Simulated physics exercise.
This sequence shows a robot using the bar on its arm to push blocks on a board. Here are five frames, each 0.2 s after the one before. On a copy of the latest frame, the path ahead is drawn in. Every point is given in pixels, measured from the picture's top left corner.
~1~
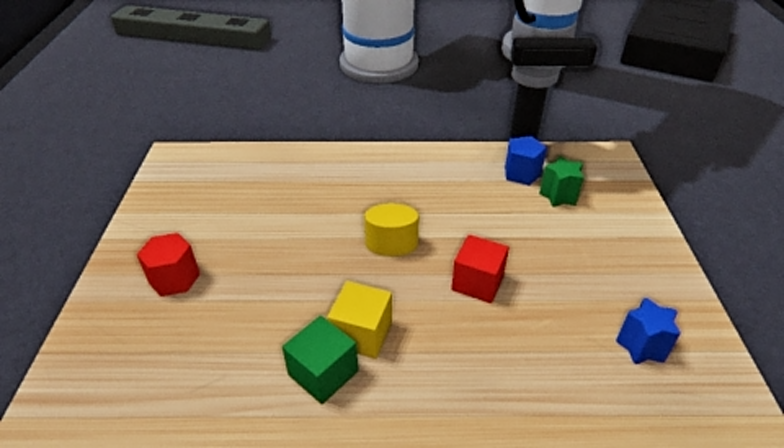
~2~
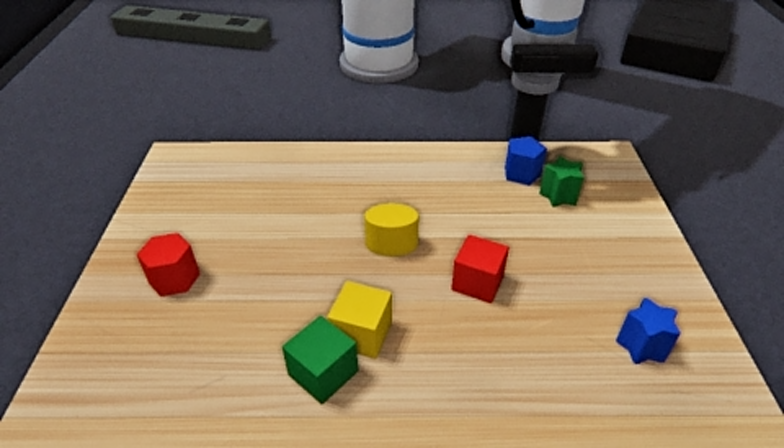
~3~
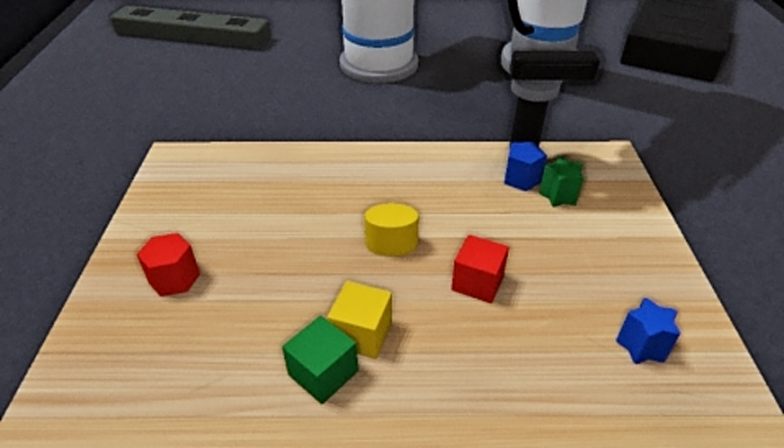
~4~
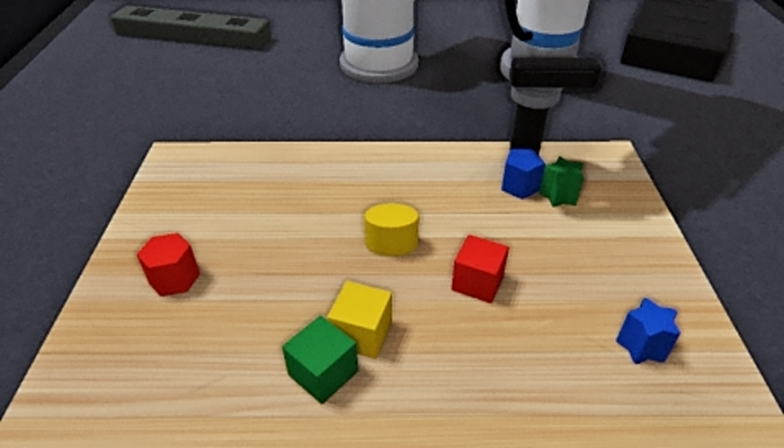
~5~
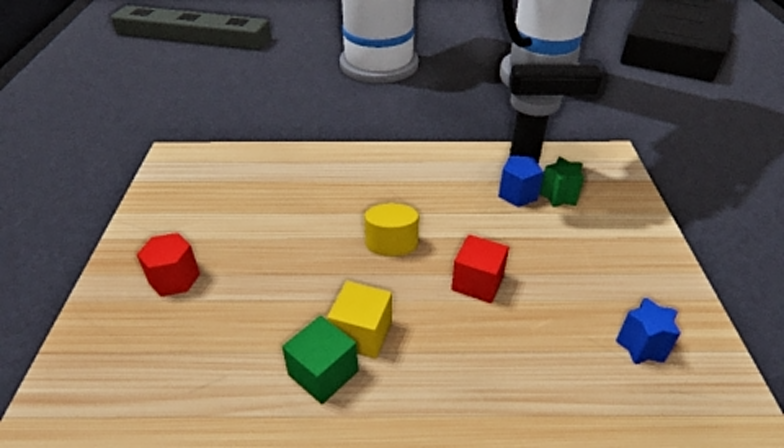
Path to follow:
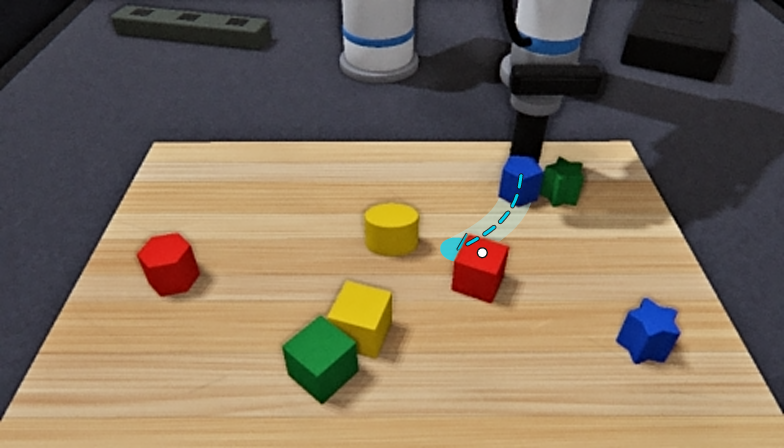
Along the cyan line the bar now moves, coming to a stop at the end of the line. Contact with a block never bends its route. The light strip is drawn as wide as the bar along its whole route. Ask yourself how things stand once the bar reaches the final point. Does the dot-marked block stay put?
No.
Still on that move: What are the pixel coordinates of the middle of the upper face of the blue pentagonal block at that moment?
The top centre is at (485, 242).
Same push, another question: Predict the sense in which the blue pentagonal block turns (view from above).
Looking down: Anticlockwise.
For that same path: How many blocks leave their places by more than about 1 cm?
It will shift two blocks.
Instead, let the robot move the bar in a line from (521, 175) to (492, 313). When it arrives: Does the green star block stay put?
It seems so.
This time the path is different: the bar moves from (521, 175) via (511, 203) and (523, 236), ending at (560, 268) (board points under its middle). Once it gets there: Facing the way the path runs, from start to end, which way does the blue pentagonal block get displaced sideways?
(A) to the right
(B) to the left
Correct choice: A.
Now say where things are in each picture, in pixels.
In the first frame, tip of the bar (523, 137), middles of tops, red square piece (482, 253), blue pentagonal block (527, 146), green star block (567, 167).
In the second frame, bar (523, 144), nothing pushed.
In the third frame, bar (523, 151), blue pentagonal block (527, 151).
In the fourth frame, bar (523, 158), blue pentagonal block (525, 158).
In the fifth frame, bar (523, 166), red square piece (482, 253), blue pentagonal block (523, 166), green star block (567, 167).
The line goes from (521, 175) by way of (514, 202) and (493, 228) to (457, 249); the dot is on the red square piece.
What follows on the original path. One third of the way, bar (516, 192); blue pentagonal block (513, 193).
Two thirds of the way, bar (495, 218); blue pentagonal block (496, 223).
At the end, bar (458, 239); red square piece (479, 272); blue pentagonal block (485, 242), turned 30° anticlockwise; green star block unmoved.
